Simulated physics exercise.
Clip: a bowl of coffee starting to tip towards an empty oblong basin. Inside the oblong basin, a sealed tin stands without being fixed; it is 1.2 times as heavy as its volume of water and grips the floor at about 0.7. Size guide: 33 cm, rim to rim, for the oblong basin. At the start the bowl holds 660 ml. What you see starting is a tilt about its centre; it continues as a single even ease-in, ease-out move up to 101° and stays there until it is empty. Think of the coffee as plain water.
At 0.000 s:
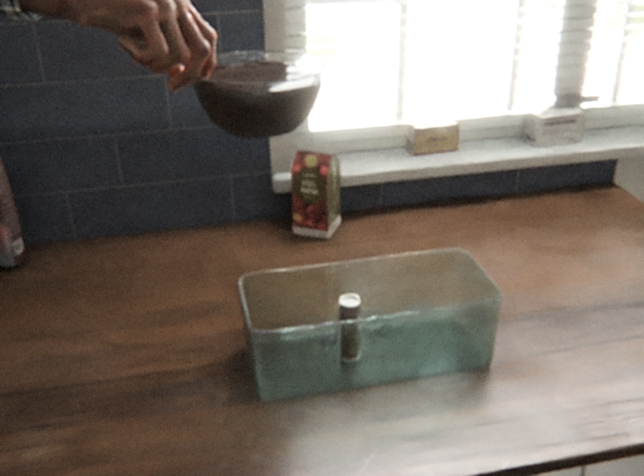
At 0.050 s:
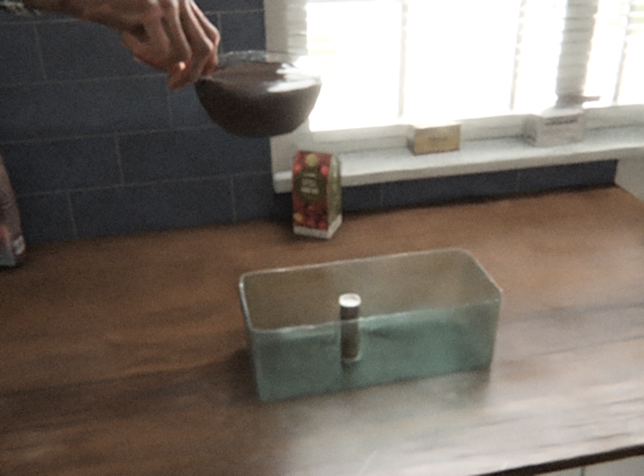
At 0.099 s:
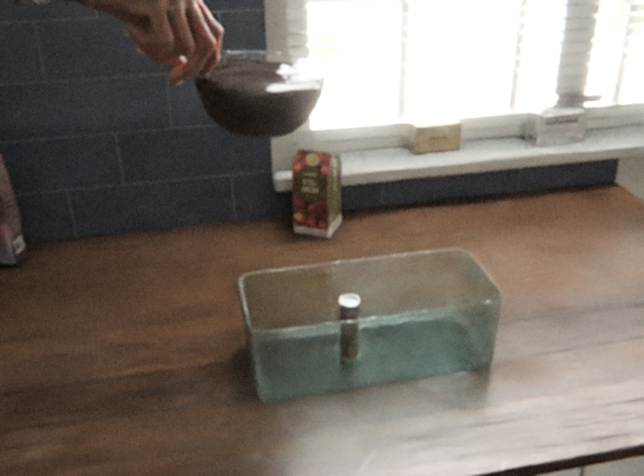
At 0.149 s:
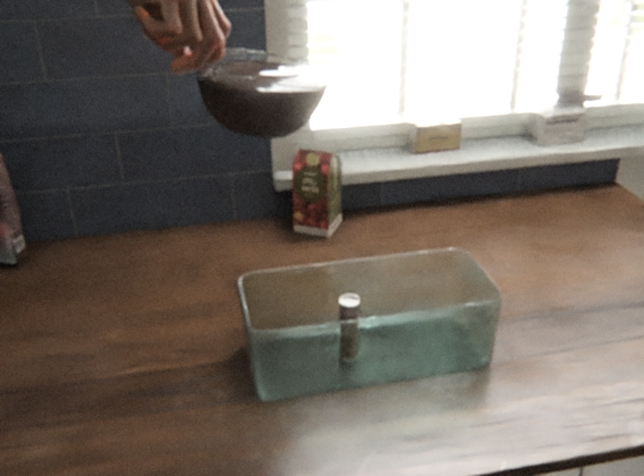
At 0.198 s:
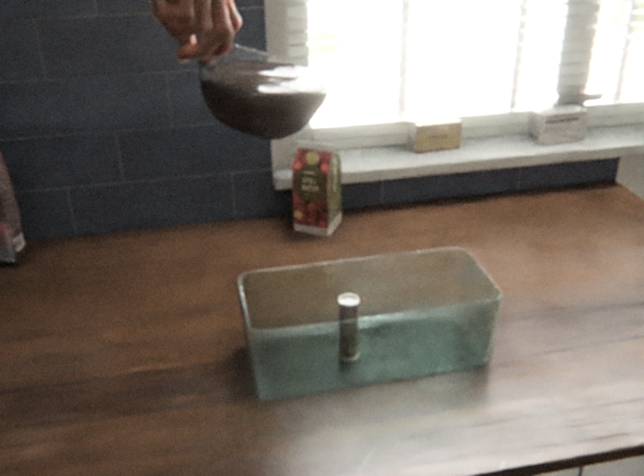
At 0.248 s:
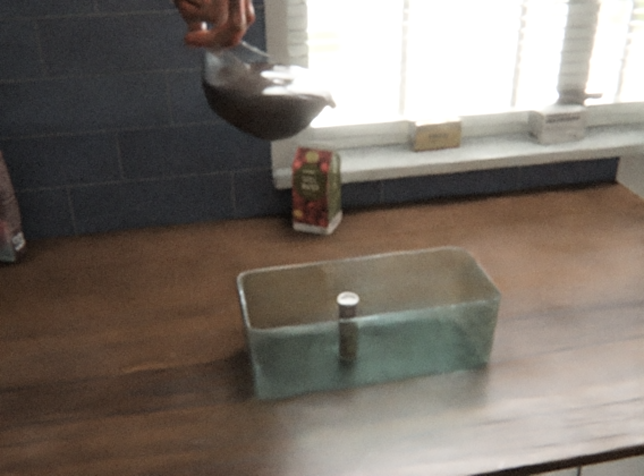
At first, a hand holds a clear bowl of dark liquid almost level above a wooden counter, where a greenish glass basin stands with a small tin inside. The hand then tilts the bowl clockwise, slowly and then faster, its right rim dipping as the liquid shifts toward that side.
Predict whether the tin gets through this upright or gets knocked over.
Knocked over.
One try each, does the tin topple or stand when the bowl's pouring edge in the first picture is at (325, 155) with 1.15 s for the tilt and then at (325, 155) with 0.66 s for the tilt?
First it stays on its base; then it stays on its base.
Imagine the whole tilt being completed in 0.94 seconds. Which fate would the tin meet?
In that case the tin overturns.
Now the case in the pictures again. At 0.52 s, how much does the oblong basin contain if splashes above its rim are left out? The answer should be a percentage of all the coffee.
Near 14 in a hundred.
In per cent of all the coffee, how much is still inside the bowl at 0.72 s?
I reckon near 1 per cent still sits there.
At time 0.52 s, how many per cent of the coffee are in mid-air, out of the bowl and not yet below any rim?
About 70 per cent.
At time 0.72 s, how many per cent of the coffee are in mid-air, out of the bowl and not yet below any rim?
Around 14 per cent of the liquid is in flight.
By 0.52 s the tilt is 90° and 16 per cent is still to pour; the tin stands where it began.
By 0.72 s the tilt is 101° and 1 per cent is still to pour; the tin leans 10°.
By 0.93 s the tilt is 101° and 0 per cent is still to pour; the tin lies on its side.
By 1.16 s the tilt is 101° and 0 per cent is still to pour; the tin lies on its side.
At rest the tin lies on its side.
